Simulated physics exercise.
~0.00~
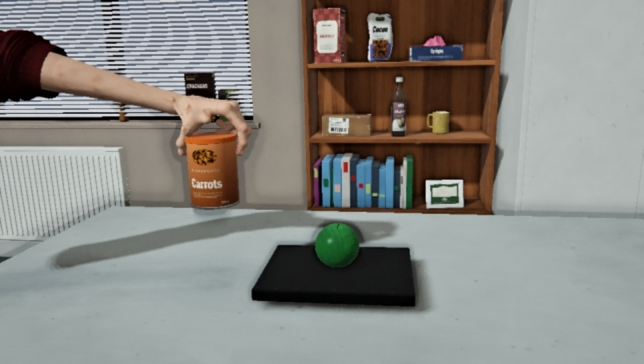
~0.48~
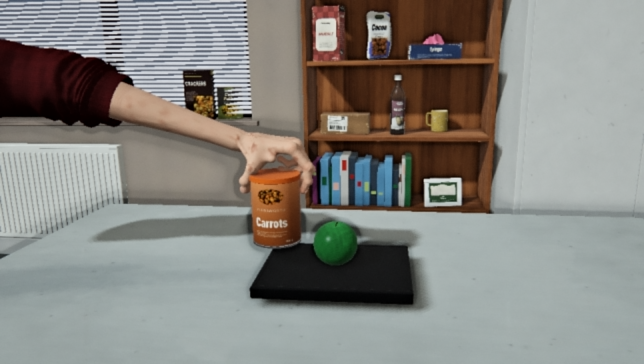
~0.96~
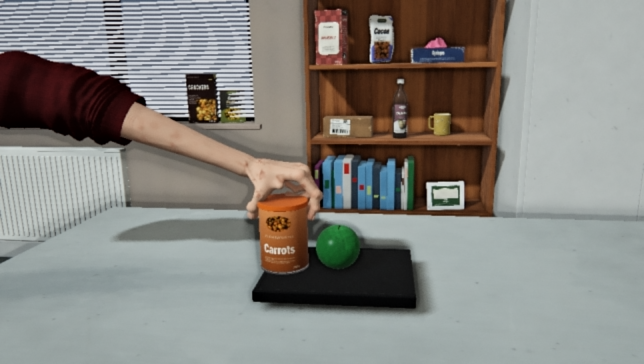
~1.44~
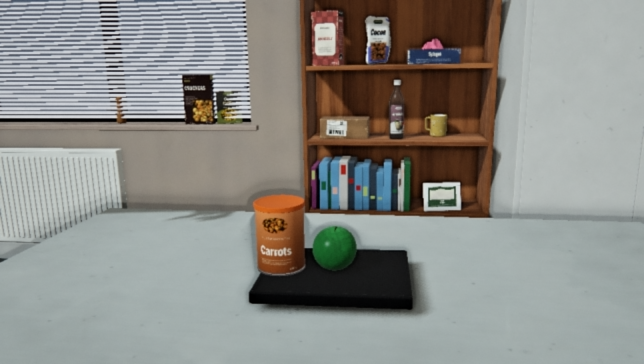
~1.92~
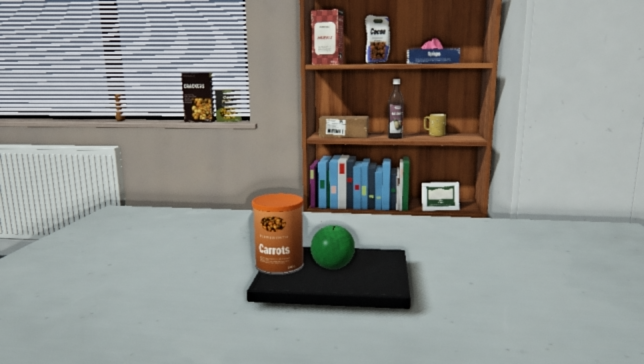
A hand in a dark red sleeve reaches in from the left, holding an orange tin labelled as carrots above a pale table, seen from the front by a slightly swaying camera. On the table a green apple sits on a flat black tray, with a radiator and window blinds behind at left and a wooden bookcase further right. The hand carries the tin right and down, then sets it upright on the tray's left side, beside the apple. The fingers let go and the arm leaves view. The tin stays standing, and apple and tray remain in place.
